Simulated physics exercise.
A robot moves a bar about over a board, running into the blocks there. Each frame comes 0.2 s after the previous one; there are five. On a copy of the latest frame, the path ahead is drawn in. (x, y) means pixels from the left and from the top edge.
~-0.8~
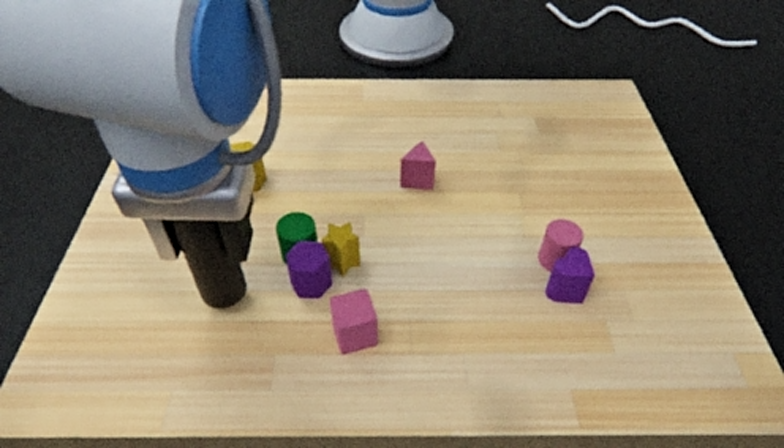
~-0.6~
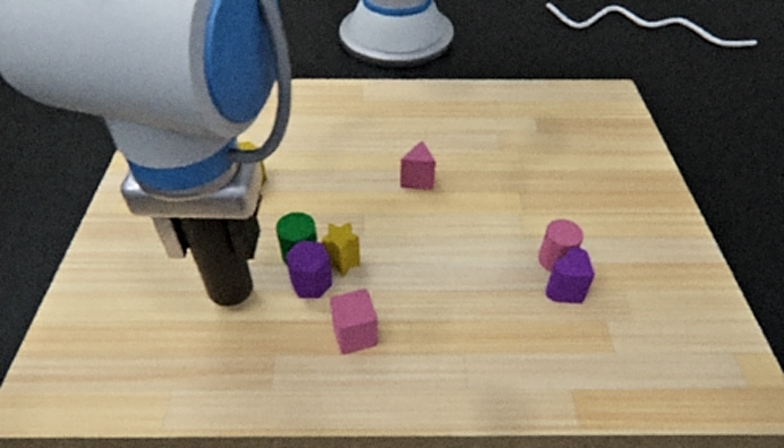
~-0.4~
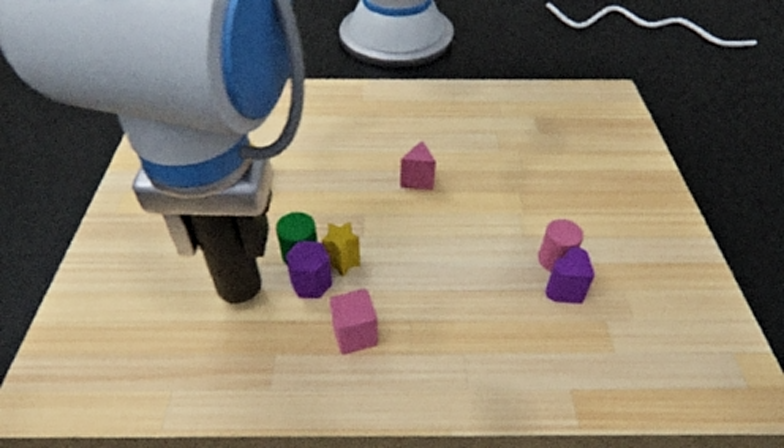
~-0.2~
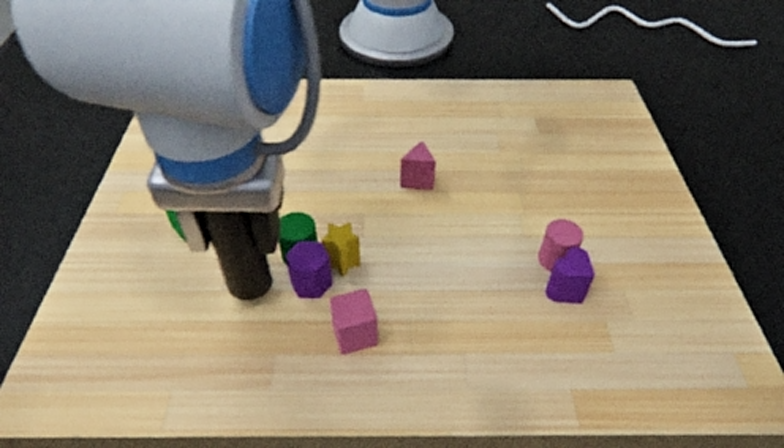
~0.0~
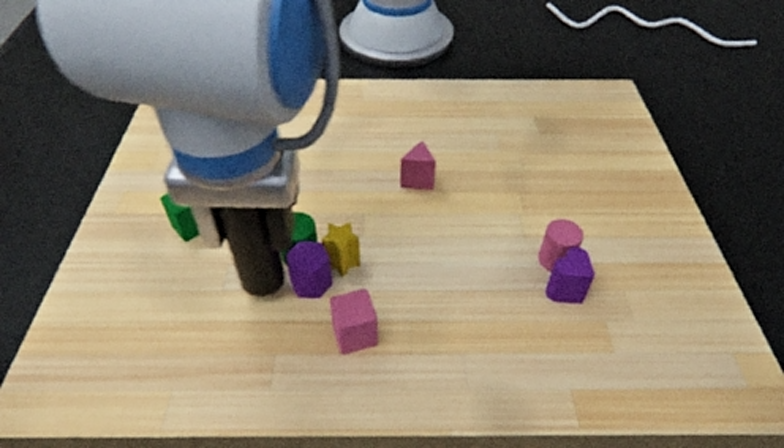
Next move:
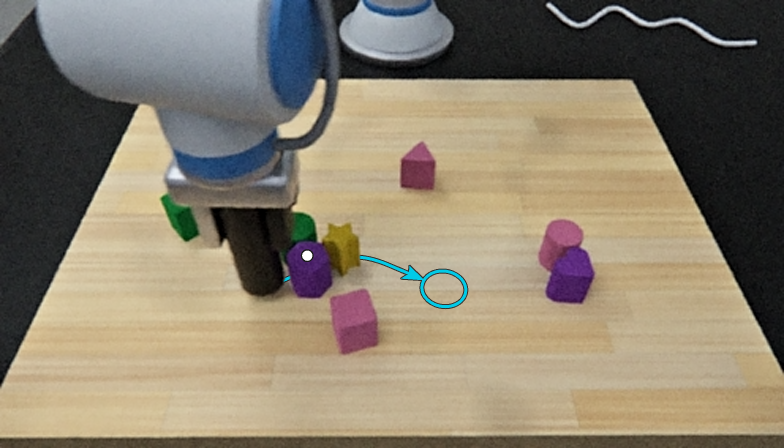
A robot arm slides a dark bar right toward a still cluster of colourful blocks.
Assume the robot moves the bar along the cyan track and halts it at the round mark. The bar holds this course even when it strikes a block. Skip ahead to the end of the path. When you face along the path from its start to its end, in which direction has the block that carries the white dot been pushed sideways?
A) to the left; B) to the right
B.
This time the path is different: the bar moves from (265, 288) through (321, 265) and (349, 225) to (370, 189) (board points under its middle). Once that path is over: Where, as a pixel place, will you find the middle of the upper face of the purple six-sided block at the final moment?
By then it is at (354, 254).
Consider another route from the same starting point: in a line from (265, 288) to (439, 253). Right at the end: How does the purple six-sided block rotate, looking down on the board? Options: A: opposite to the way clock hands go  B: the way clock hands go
Letter B.
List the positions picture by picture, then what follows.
The first picture shows bar tip at (224, 290); block tops, green circular block at (295, 225); purple six-sided block at (307, 256); yellow star-shaped block at (340, 234); pink square block at (353, 308).
The second picture shows bar at (231, 288); blocks unchanged.
The third picture shows bar at (240, 286); blocks unchanged.
The fourth picture shows bar at (250, 283); blocks unchanged.
The fifth picture shows bar at (263, 279); green circular block at (295, 225); purple six-sided block at (307, 256); yellow star-shaped block at (340, 234); pink square block at (353, 308).
Path on the board, from (265, 288) by way of (325, 263) and (386, 264) to (444, 288); the dot is on the purple six-sided block.
The first path, step by step. One third of the way, bar at (324, 253); green circular block at (318, 205); purple six-sided block at (353, 255), turned 60° clockwise; yellow star-shaped block at (357, 228), turned 30° anticlockwise.
Two thirds of the way, bar at (388, 255); green circular block at (320, 203); purple six-sided block at (379, 269); yellow star-shaped block at (416, 221), turned 50° anticlockwise.
At the end, bar at (445, 279); green circular block at (320, 203); purple six-sided block at (381, 271), turned 140° clockwise; yellow star-shaped block at (426, 222), turned 85° anticlockwise; pink square block in place.
